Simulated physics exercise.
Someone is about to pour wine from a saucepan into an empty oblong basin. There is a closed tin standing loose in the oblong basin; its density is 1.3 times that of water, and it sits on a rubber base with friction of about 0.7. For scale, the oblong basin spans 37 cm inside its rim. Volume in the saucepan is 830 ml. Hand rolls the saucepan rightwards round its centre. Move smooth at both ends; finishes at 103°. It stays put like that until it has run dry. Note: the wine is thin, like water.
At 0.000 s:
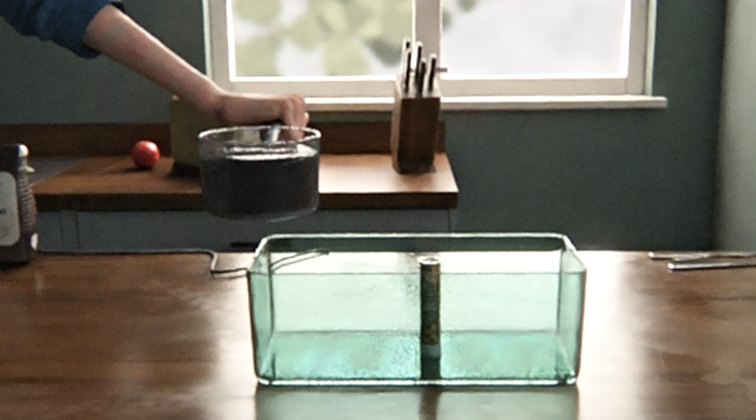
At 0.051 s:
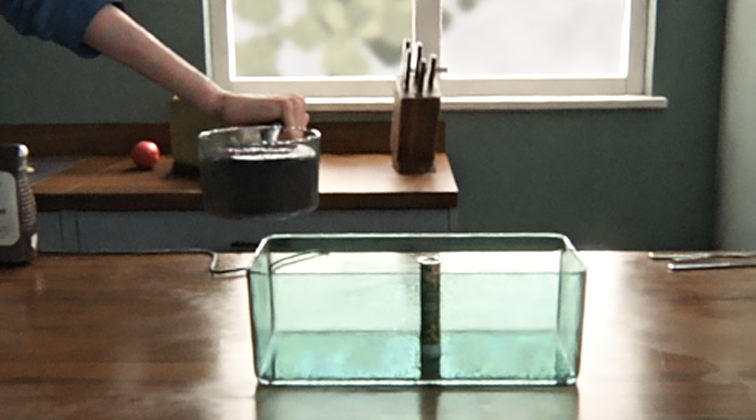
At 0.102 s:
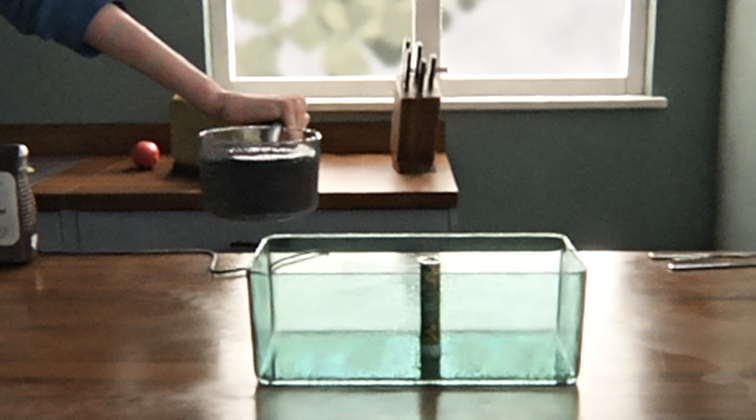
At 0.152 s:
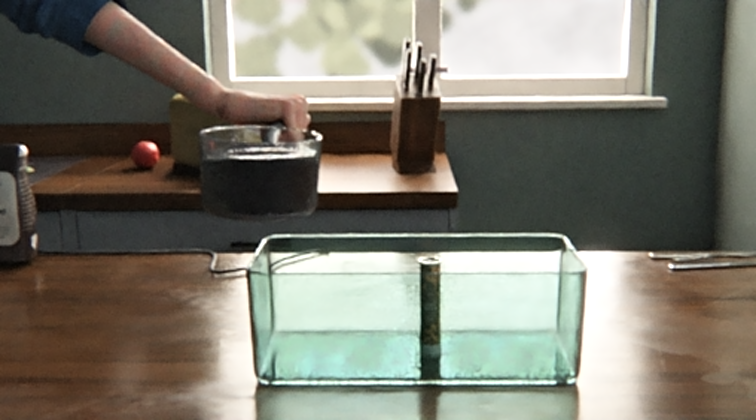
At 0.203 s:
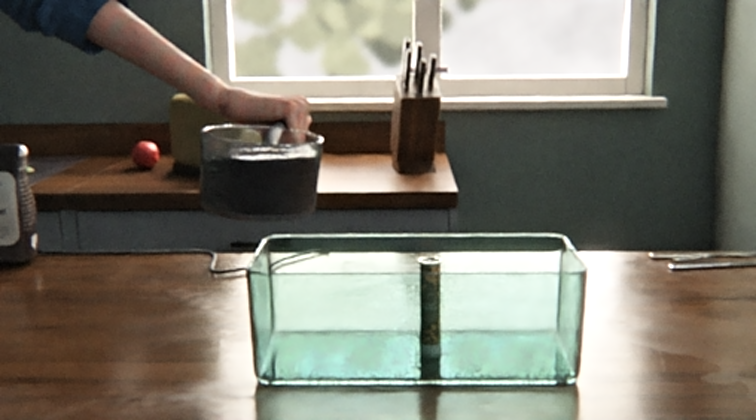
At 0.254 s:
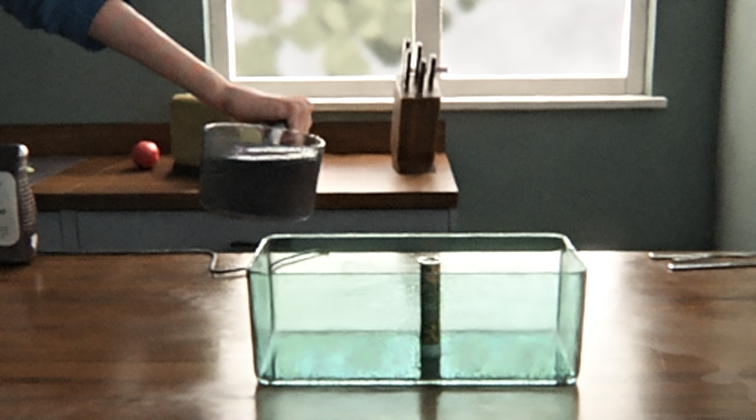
A hand reaching in from the upper left, its arm in a blue sleeve, holds a clear saucepan of dark liquid in a kitchen, seen from the front by a still camera. Below, a greenish glass basin with a slim, dark upright tin inside stands on a brown wooden table, with a red apple, knife block and window behind. The hand holds nearly still, then slowly tilts the saucepan slightly rightwards.
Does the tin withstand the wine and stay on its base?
Yes, it stays on its base.
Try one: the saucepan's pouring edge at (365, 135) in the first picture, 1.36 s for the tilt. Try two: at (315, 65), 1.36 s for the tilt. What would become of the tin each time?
First it tips over; then it stays on its base.
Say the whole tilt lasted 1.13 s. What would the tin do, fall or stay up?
Then the tin does not tip.
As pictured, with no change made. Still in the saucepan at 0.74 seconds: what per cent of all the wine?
Around 74 percent.
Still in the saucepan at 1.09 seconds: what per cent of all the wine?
20 per cent or so.
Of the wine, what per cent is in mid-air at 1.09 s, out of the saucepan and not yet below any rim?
8 in a hundred, give or take.
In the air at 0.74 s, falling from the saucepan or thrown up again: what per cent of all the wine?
Some 18 per cent.
Then, 0.74 s in, the tilt is 58° and 75 per cent is still to pour; the tin stands where it began.
Then, 1.09 s in, the tilt is 93° and 19 per cent is still to pour; the tin stands where it began.
Then, 1.46 s in, the tilt is 103° and 1 per cent is still to pour; the tin stands where it began.
Then, 1.86 s in, the tilt is 103° and 0 per cent is still to pour; the tin stands where it began.
Finally, the tin stands where it began.
